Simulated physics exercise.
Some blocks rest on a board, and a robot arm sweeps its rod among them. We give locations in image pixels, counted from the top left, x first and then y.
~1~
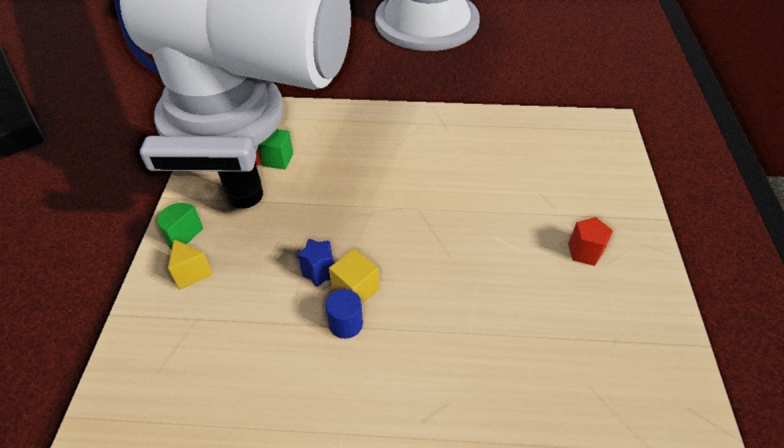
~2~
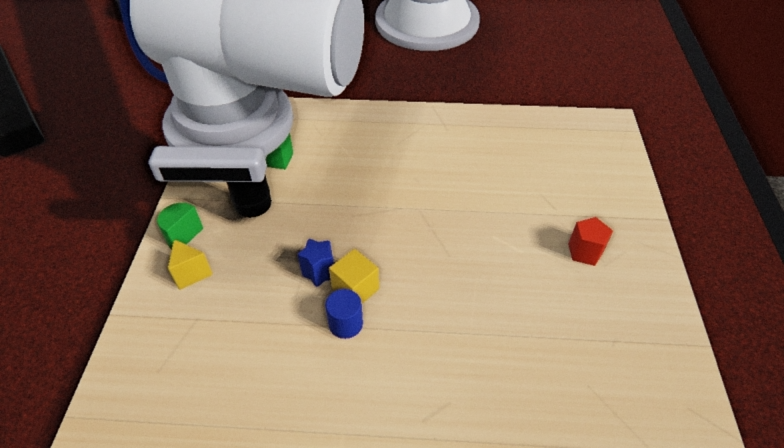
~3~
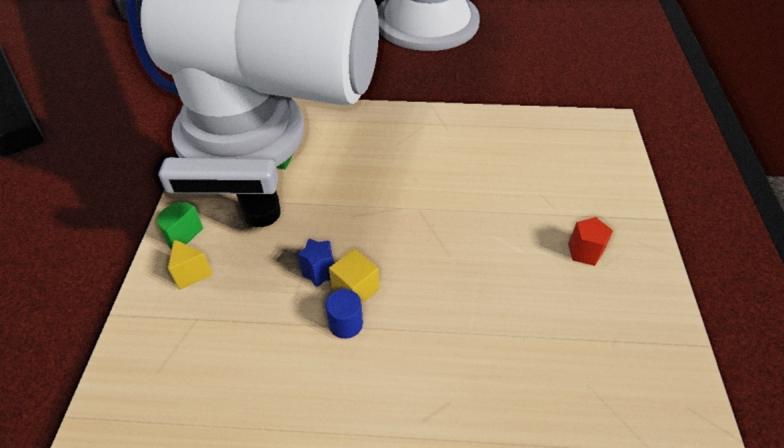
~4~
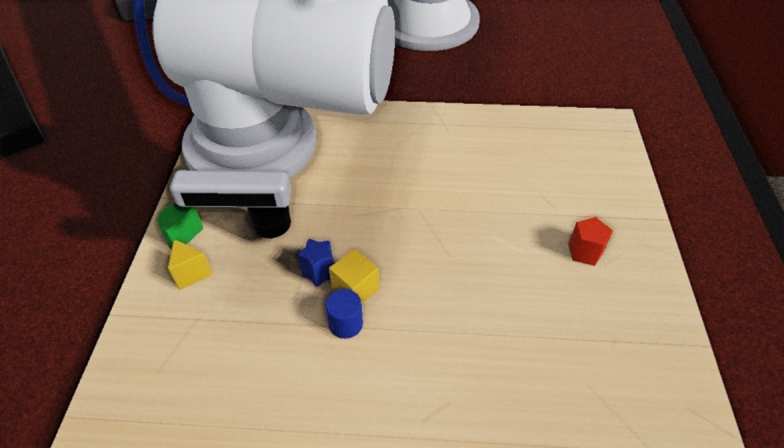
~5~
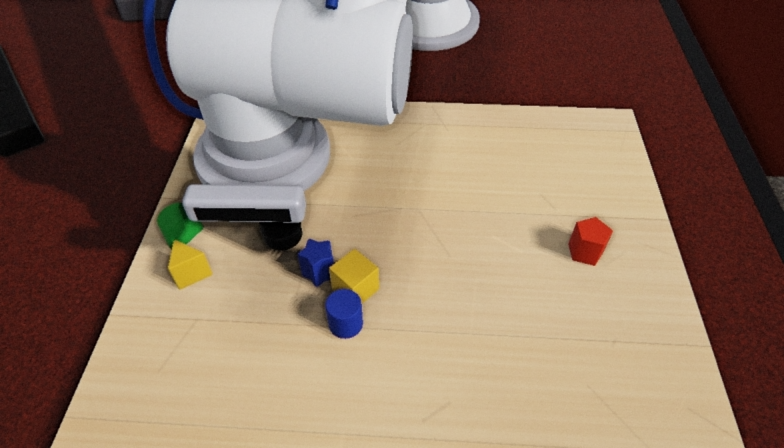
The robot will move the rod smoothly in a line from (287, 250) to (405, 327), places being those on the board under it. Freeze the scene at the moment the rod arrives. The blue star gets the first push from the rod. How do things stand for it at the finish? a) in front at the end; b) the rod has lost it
It's a.
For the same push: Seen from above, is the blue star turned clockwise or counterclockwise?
It turns clockwise.
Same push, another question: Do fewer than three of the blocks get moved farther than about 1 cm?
Final answer: No.
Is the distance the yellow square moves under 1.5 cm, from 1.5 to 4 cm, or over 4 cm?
My estimate: Beyond 4 cm.
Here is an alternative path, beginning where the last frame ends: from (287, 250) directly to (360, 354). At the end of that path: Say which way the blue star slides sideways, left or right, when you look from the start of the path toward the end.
Well, taking the path from its start to its end as straight ahead, the blue star moves to the left.
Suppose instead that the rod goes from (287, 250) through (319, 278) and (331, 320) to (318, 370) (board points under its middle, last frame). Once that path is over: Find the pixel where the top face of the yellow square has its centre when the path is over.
If I read the scene right, the answer is (397, 289).
What follows on the original path. One third of the way, rod at (322, 261); blue star at (344, 272), turned 20° clockwise; yellow square at (377, 281), turned 35° anticlockwise.
Two thirds of the way, rod at (362, 287); blue star at (387, 300), turned 20° clockwise; blue circle at (353, 320); yellow square at (422, 305), turned 35° anticlockwise.
At the end, rod at (405, 314); yellow triangular piece unmoved; blue star at (433, 329), turned 20° clockwise; blue circle at (353, 320); yellow square at (471, 330), turned 40° anticlockwise.
